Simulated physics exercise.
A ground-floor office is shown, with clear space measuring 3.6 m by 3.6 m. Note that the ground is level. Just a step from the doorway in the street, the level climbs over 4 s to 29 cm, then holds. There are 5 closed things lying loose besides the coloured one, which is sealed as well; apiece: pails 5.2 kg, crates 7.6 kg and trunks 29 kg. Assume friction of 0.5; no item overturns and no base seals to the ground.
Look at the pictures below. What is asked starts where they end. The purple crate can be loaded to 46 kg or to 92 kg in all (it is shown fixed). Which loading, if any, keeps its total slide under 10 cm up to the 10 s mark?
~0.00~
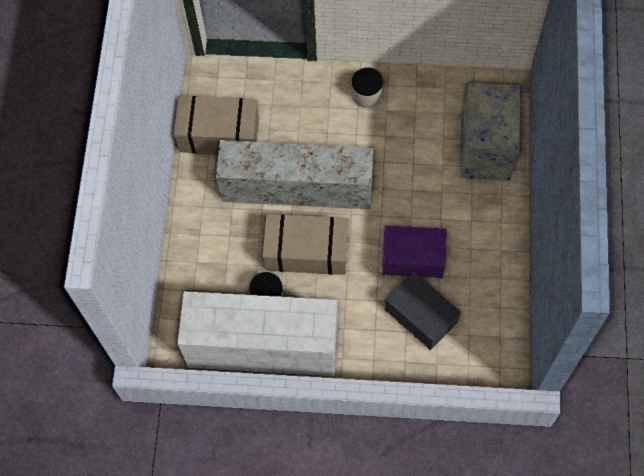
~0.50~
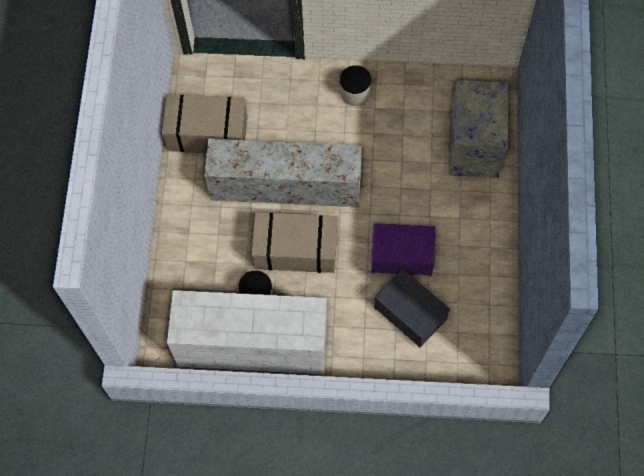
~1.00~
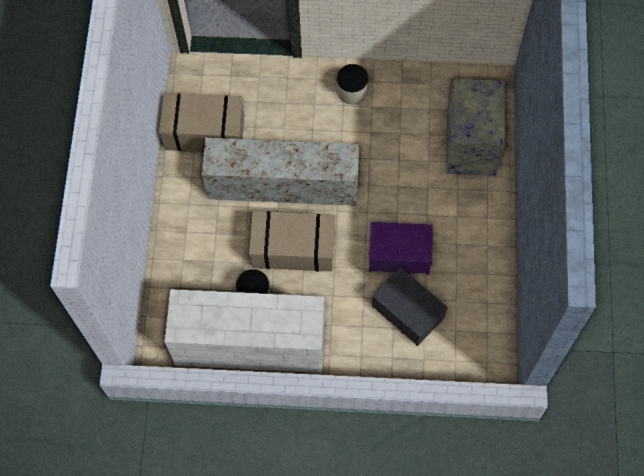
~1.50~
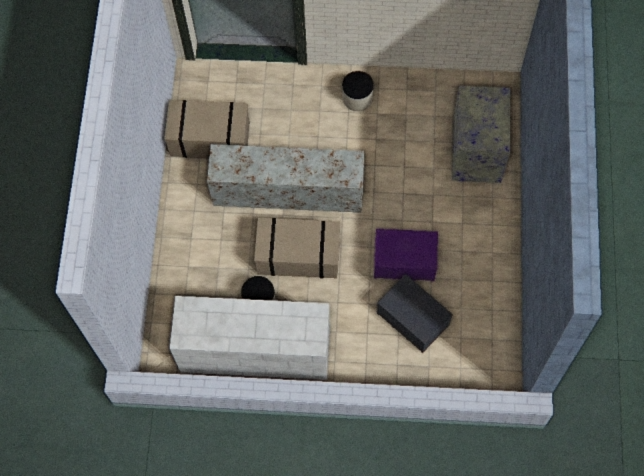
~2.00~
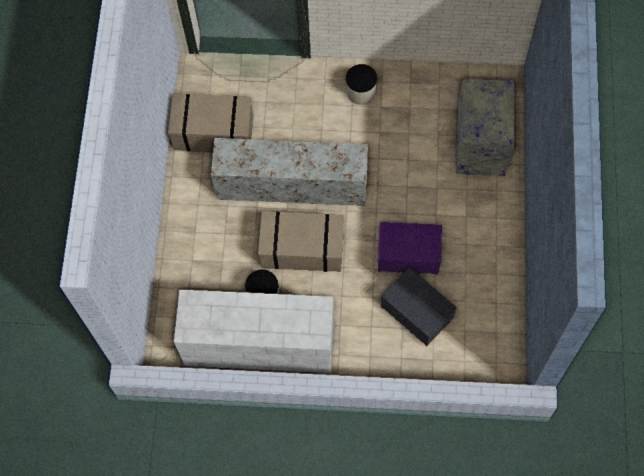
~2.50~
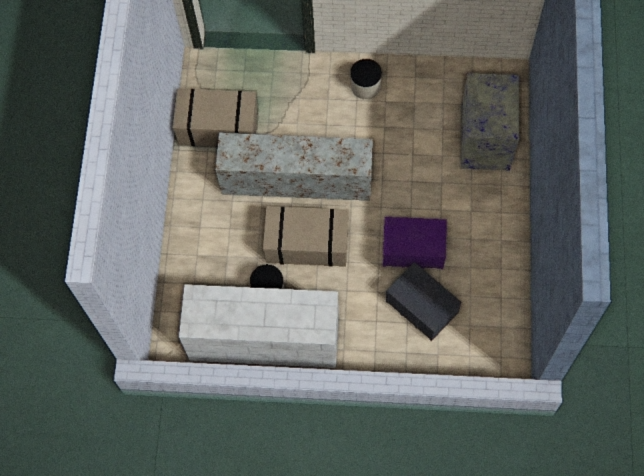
The lower one.
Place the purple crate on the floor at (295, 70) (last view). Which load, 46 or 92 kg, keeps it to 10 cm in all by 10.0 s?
So heavier weight required.
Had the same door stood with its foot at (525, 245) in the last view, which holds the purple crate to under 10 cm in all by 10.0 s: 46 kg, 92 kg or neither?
Then only the heavier mass works.
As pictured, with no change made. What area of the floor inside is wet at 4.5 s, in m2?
My estimate is roughly 5.0 m2.
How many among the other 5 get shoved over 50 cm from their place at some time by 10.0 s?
That adds up to 2.
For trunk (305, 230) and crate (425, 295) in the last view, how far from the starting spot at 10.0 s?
Respectively 10 and 50 centimetres.
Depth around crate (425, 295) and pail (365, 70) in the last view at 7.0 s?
Close to 3 and 6 centimetres.
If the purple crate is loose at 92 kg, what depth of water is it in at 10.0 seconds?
Close to 13 cm deep.
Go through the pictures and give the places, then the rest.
The first frame shows the purple crate at (415, 246) rests on the ground; 0.0 m2 under water; 0 of 6 have shifted.
The second frame shows the purple crate at (404, 244), on the bottom; water covers 0.0 m2; 0 of 6 have shifted.
The third frame shows the purple crate at (401, 242), on the bottom; water covers 0.0 m2; 0 of 6 have shifted.
The fourth frame shows the purple crate at (406, 249), on the bottom; 0.0 m2 under water; 0 of 6 have shifted.
The fifth frame shows the purple crate at (410, 242), on the bottom; water covers 0.2 m2; 0 of 6 have shifted.
The sixth frame shows the purple crate at (415, 237), on the bottom; 0.8 m2 under water; 0 of 6 have shifted.
After 3.5 s the purple crate would be 0 cm from its start with 46 kg and 0 cm from its start with 92 kg; 0 cm of water round it then.
After 4.5 s the purple crate would be 0 cm from its start with 46 kg and 0 cm from its start with 92 kg; 0 cm of water round it then.
After 7.0 s the purple crate would be 0 cm from its start with 46 kg and 0 cm from its start with 92 kg; 4 cm of water round it then.
After 10.0 s the purple crate would be 0 cm from its start with 46 kg and 0 cm from its start with 92 kg; 13 cm of water round it then.
